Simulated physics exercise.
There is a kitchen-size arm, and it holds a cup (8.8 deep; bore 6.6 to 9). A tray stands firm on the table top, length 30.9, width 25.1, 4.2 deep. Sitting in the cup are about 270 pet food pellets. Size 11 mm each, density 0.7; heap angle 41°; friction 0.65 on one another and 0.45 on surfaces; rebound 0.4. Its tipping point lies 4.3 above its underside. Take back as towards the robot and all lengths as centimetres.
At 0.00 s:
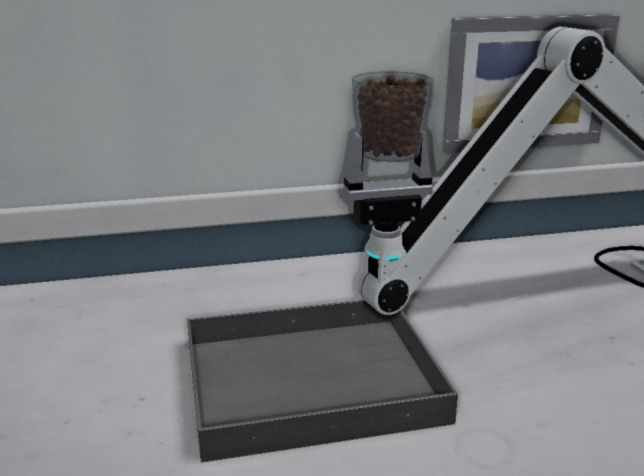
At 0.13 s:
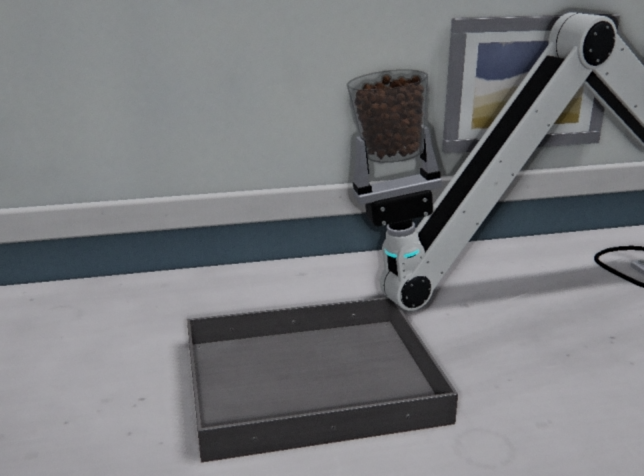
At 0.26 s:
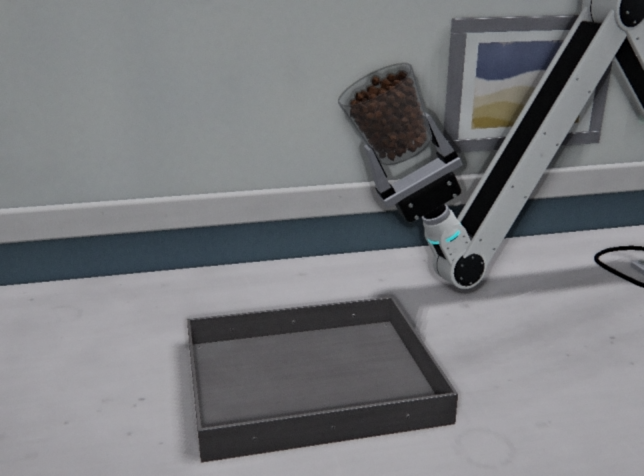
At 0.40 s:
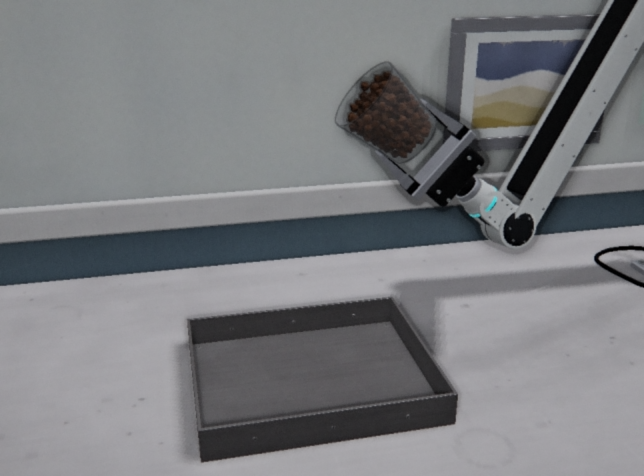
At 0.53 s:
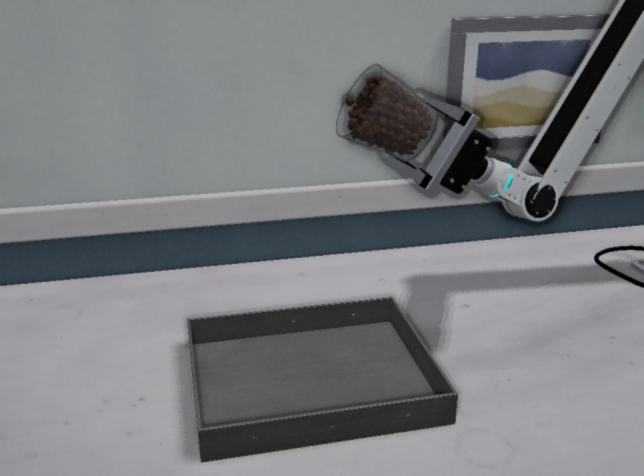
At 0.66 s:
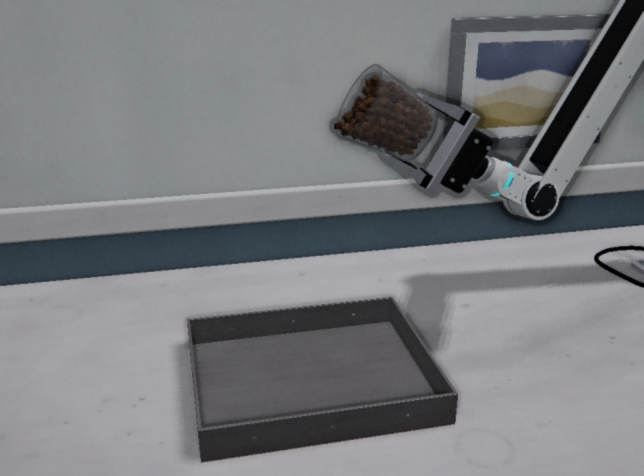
On a pale tabletop, a robotic arm tilting a clear cup of brown pellets steeply leftward above an empty dark tray.
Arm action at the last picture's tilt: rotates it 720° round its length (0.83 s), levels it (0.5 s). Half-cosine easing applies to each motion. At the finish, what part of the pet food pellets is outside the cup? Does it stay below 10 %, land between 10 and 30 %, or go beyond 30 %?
It stays below 10 %.
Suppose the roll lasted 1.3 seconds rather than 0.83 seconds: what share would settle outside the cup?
You'd be looking at some 5 per cent.
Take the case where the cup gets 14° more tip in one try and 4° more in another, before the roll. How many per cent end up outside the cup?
Roughly 20 % on the first try and 5 % on the second.
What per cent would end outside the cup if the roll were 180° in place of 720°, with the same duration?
Then about 5 per cent.
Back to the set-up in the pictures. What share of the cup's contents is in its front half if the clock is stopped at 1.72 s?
That comes to around 50 per cent.
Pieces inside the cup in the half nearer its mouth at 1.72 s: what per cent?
About 55 percent is in the half nearer the mouth.
By 1.19 s, tipped 60°, highest piece 42 above the table; 263 in the cup, 3 in the tray, 3 in flight or on a rim.
By 1.72 s, tipped 33°, highest piece 40 above the table; 262 in the cup, 4 in the tray, 2 on the table or floor, 1 in flight or on a rim.
By 2.19 s, upright, highest piece 41 above the table; 262 in the cup, 5 in the tray, 2 on the table or floor.
By 2.89 s, upright, highest piece 41 above the table; 262 in the cup, 5 in the tray, 2 on the table or floor.
Final count, 262 in the cup, 5 in the tray, 2 on the table or floor. That is 3 % outside the cup.
